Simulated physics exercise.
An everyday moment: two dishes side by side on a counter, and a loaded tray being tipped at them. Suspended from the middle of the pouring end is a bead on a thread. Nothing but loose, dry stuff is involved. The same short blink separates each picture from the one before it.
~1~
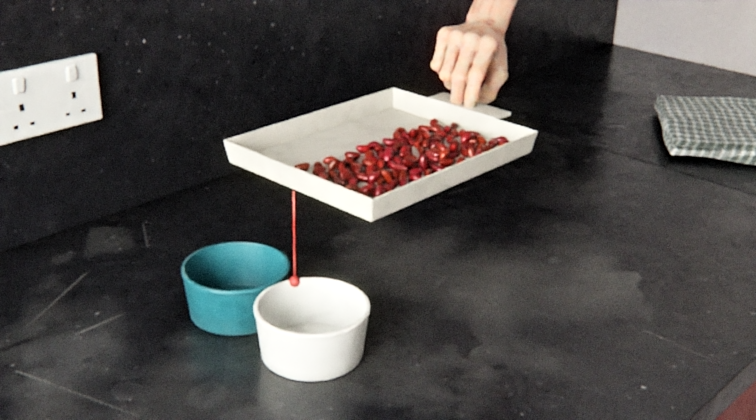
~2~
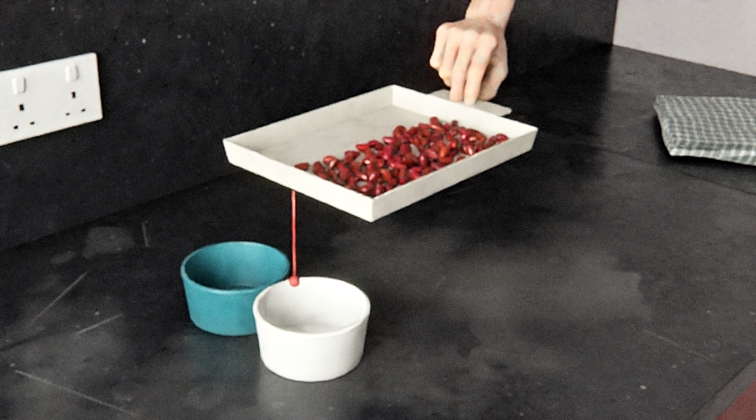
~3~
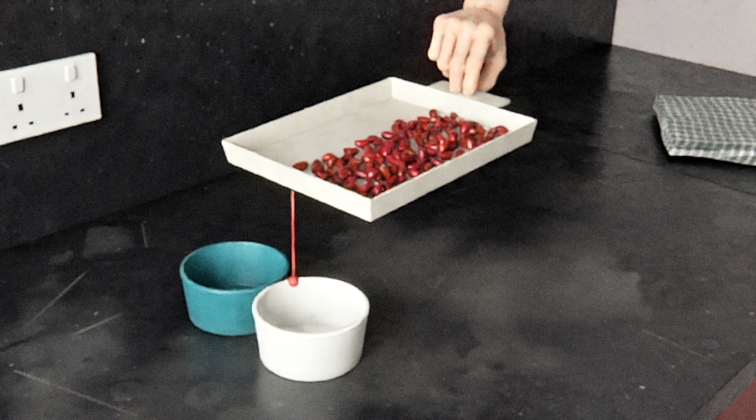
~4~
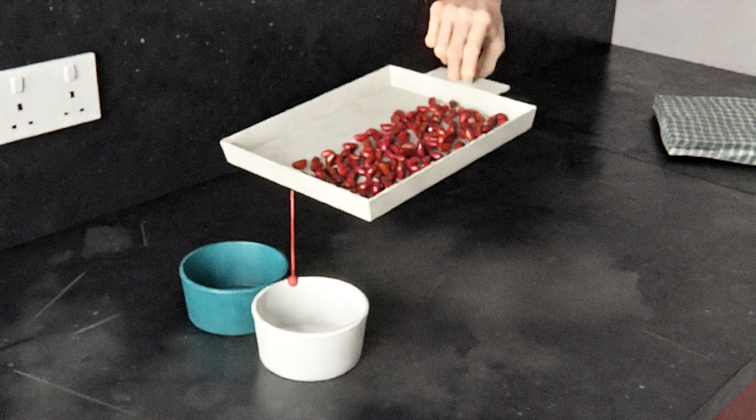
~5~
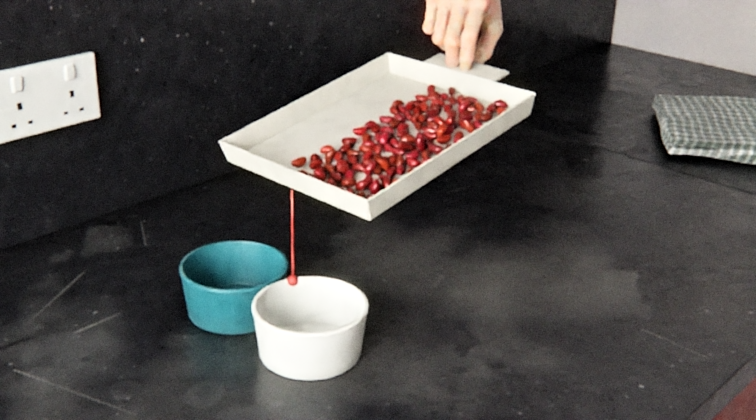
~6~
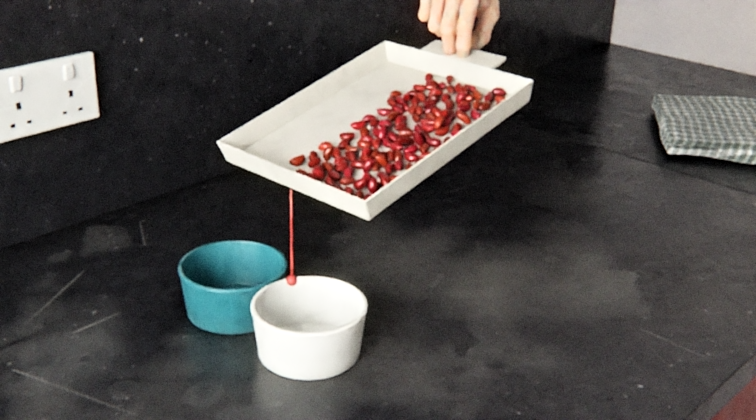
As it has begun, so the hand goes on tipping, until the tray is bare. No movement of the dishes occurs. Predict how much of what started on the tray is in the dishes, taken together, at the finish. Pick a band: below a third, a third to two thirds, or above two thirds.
Taken together, the dishes hold below a third.
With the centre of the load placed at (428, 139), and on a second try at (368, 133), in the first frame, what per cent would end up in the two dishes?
It's 20 percent the first time and 20 percent the second.
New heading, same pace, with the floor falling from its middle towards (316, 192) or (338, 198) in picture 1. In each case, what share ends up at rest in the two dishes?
In order, some 20 % and some 20 %.
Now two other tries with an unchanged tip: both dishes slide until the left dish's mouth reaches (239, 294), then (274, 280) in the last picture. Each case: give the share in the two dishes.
In order: 70 percent and 0 percent.
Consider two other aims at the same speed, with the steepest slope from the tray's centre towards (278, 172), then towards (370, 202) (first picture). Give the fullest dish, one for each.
Case 1 - the one at left; case 2 - the one at right.
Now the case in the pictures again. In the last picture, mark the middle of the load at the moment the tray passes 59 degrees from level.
I'd mark it close to (328, 144).
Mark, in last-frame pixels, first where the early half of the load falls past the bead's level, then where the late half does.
I'd say around (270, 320) at first, then around (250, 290).
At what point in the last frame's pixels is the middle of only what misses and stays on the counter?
Centre at rest: About (230, 397).
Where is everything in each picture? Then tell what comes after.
Corners of the pouring end near (230, 140) and (372, 197), level; middle of the load near (411, 159), kidney beans; left dish near (196, 302); right dish near (271, 345); bead on its thread near (295, 282), in the first frame.
Corners of the pouring end near (229, 140) and (372, 197), level; middle of the load near (411, 158), in the second frame.
Corners of the pouring end near (228, 140) and (370, 197), tipped barely, level across its low end; middle of the load near (410, 153), in the third frame.
Corners of the pouring end near (226, 141) and (368, 198), tipped a little, level across its low end; middle of the load near (409, 146), in the fourth frame.
Corners of the pouring end near (225, 140) and (367, 198), tipped a little, level across its low end; middle of the load near (408, 139), in the fifth frame.
Corners of the pouring end near (223, 141) and (365, 198), tipped a little, level across its low end; middle of the load near (406, 132); left dish near (193, 301); right dish near (268, 344), in the sixth frame.
Shortly afterwards, tray tipped steeply; the whole lot on the tray.
Next, tray tipped right over; all but a few on the tray; only a few outside both; a little in the air.
Some moments later, tray tipped past a quarter turn; a little in the right dish; a little in the left dish; the bulk outside both.
In the end, tray tipped past a quarter turn; a little in the right dish; a little in the left dish; the bulk outside both.
